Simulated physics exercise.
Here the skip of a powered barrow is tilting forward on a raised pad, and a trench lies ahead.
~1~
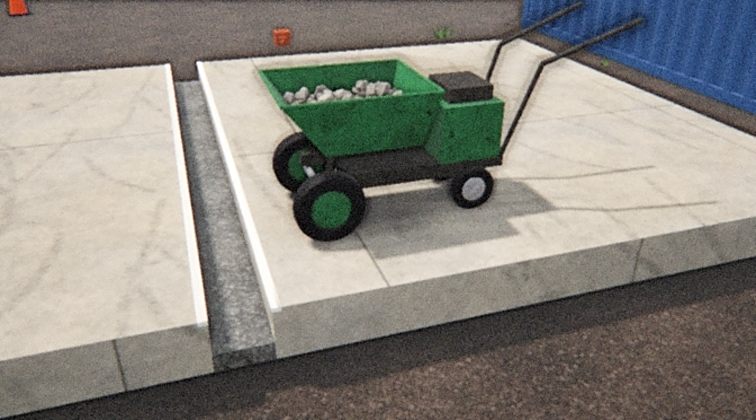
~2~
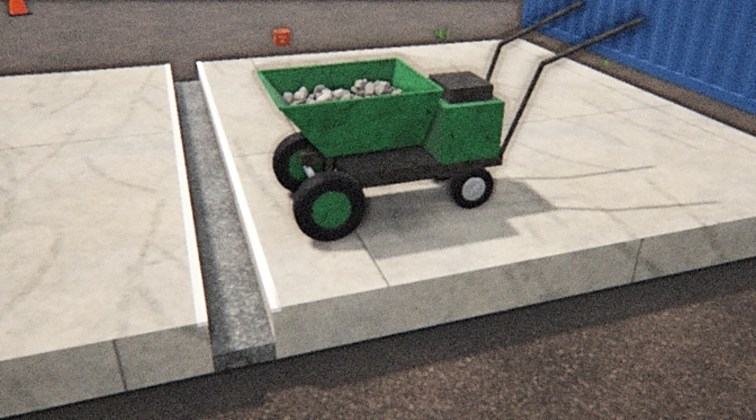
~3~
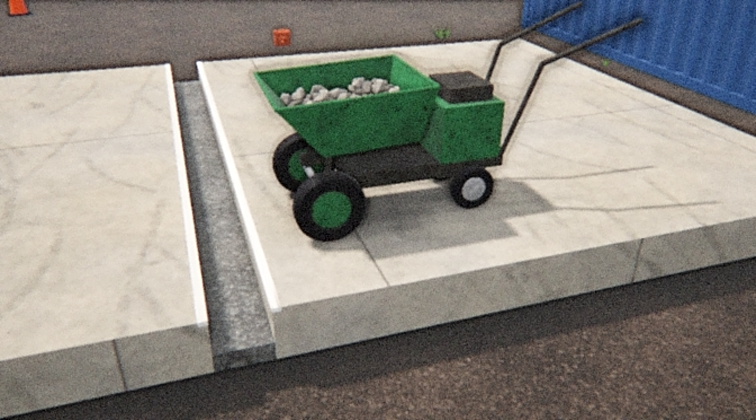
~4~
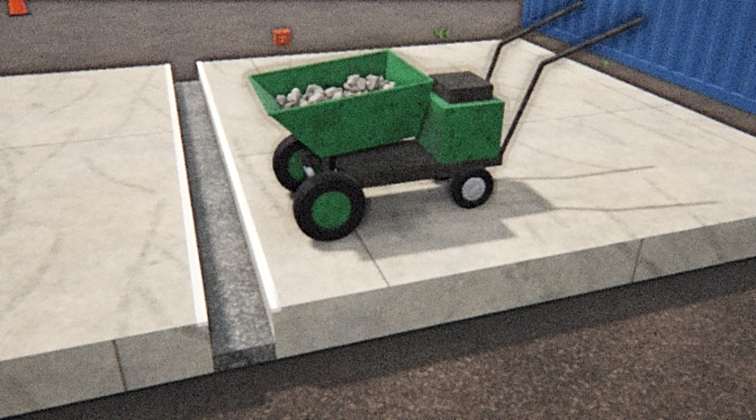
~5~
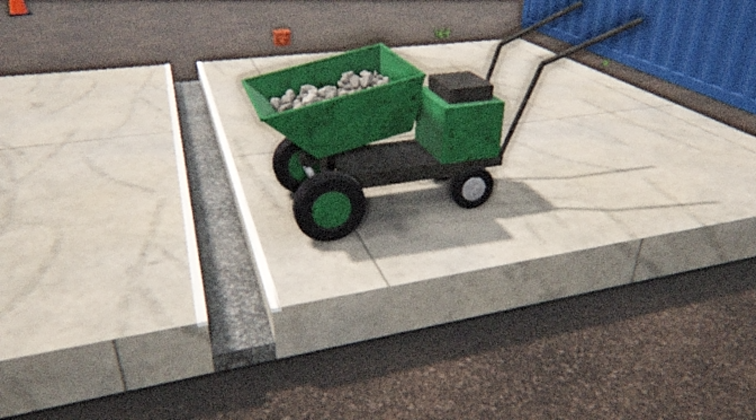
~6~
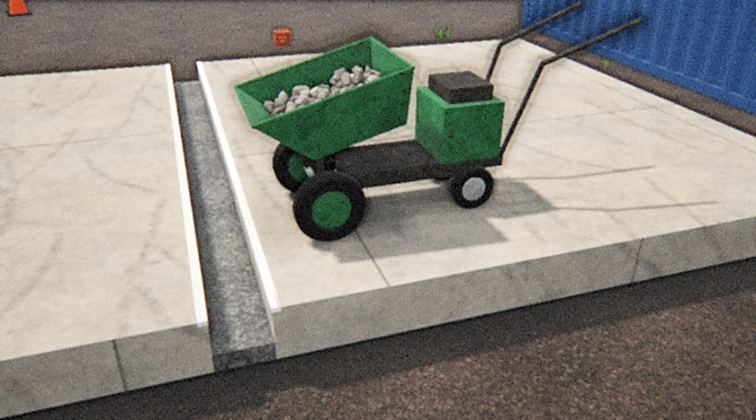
The clip shows a green powered barrow loaded with broken stones standing still on a raised pale pad beside a narrow trench; its skip starts level, then gradually tilts forward to the left, the stones still inside.
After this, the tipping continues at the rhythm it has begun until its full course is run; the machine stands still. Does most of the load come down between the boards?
No.
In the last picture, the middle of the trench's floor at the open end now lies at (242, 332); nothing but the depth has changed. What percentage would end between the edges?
About 20 per cent.
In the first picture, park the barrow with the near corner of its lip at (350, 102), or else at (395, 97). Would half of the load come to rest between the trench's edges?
For the first case I'd say upwards of half, and for the second case a smaller fraction.
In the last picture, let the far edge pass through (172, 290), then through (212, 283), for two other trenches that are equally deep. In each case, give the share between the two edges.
90 % then 0 %, roughly.
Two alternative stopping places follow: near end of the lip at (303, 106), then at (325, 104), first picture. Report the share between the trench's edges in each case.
About 80 per cent for the first spot and about 90 per cent for the second.
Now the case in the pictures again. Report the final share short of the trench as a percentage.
It works out to close to 0 per cent.
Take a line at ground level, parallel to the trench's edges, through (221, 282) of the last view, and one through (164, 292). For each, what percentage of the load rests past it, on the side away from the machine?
In order, some 60 % then some 30 %.
Soon after the last picture, skip tipped steeply; all in the skip.
A little later, skip tipped right over; most in the skip; a stray few in or heaped over the trench; a small part beyond it; a stray few falling.
Later still, skip tipped right over; about a third in the skip; about a quarter in or heaped over the trench; about half beyond it.
At rest, skip tipped right over; about a quarter in the skip; about a quarter in or heaped over the trench; about half beyond it.
